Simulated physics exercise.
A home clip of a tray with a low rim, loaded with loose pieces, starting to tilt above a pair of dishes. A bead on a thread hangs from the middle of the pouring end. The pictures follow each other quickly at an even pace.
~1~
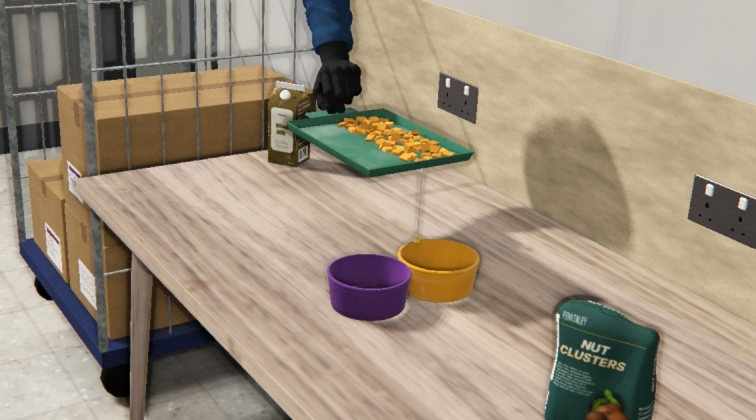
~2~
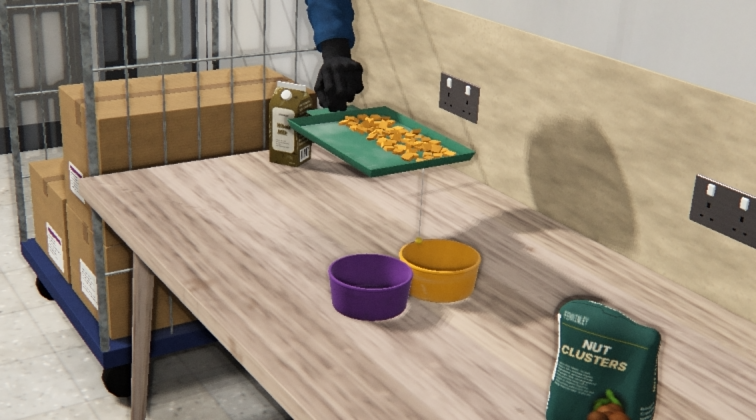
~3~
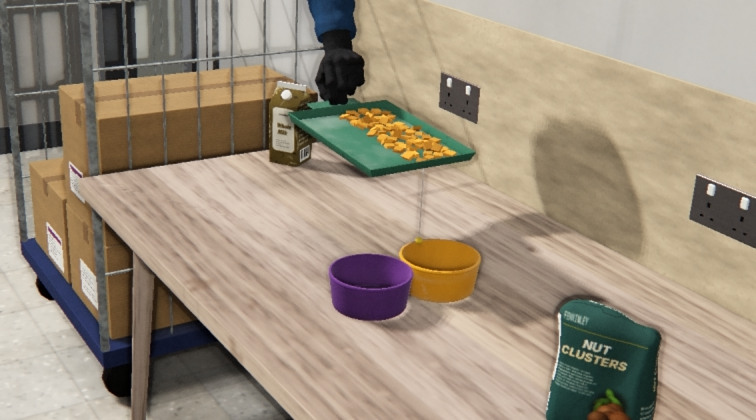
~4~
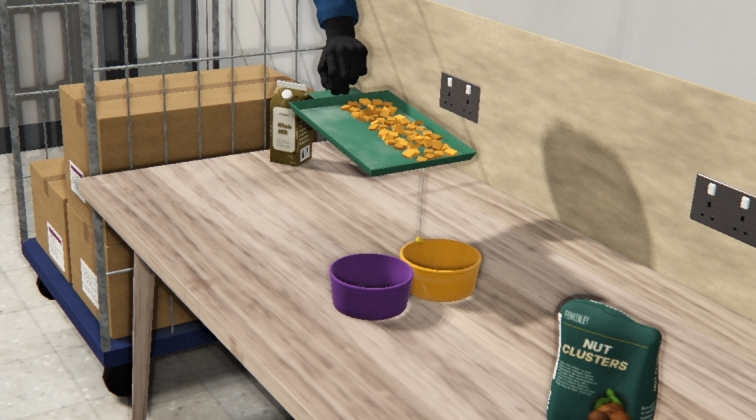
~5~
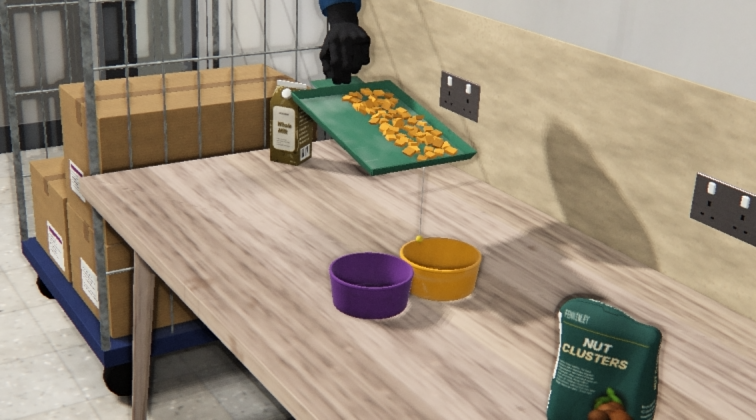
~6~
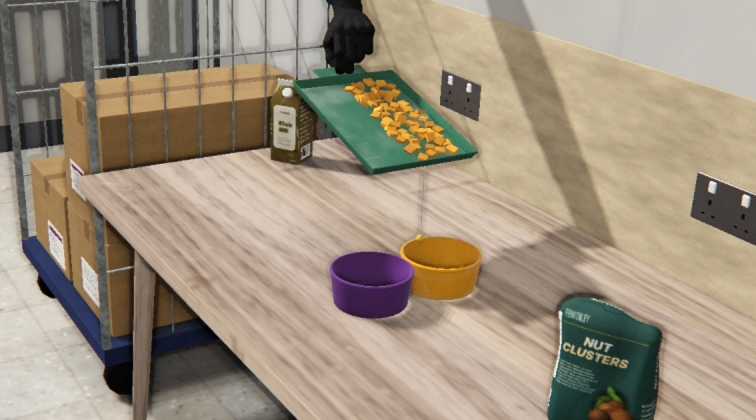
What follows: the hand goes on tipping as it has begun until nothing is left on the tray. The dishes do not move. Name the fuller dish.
It favours the right dish.
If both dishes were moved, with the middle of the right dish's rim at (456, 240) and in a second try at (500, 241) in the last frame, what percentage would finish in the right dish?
Near 40 % and 10 %.
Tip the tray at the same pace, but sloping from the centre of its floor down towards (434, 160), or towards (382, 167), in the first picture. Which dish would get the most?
The first try: The right one. The second: The dish on the left.
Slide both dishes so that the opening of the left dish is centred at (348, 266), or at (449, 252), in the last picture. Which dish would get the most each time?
At the first place the dish on the right, at the second the left-hand dish.
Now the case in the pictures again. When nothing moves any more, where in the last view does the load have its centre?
Close to (445, 282).
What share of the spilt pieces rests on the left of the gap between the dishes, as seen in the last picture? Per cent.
Close to 10 per cent.
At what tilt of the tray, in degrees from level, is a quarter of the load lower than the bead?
At about 75°.
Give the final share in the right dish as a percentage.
Some 70 per cent.
Shortly afterwards, tray tipped steeply; all but a few on the tray; a little in the air.
Next, tray tipped past a quarter turn; a little on the tray; a little in the left dish; near two thirds in the right dish; a little outside both; a little in the air.
Some moments later, tray tipped past a quarter turn; a little in the left dish; near two thirds in the right dish; near a quarter outside both.
In the end, tray tipped past a quarter turn; a little in the left dish; near two thirds in the right dish; near a quarter outside both.
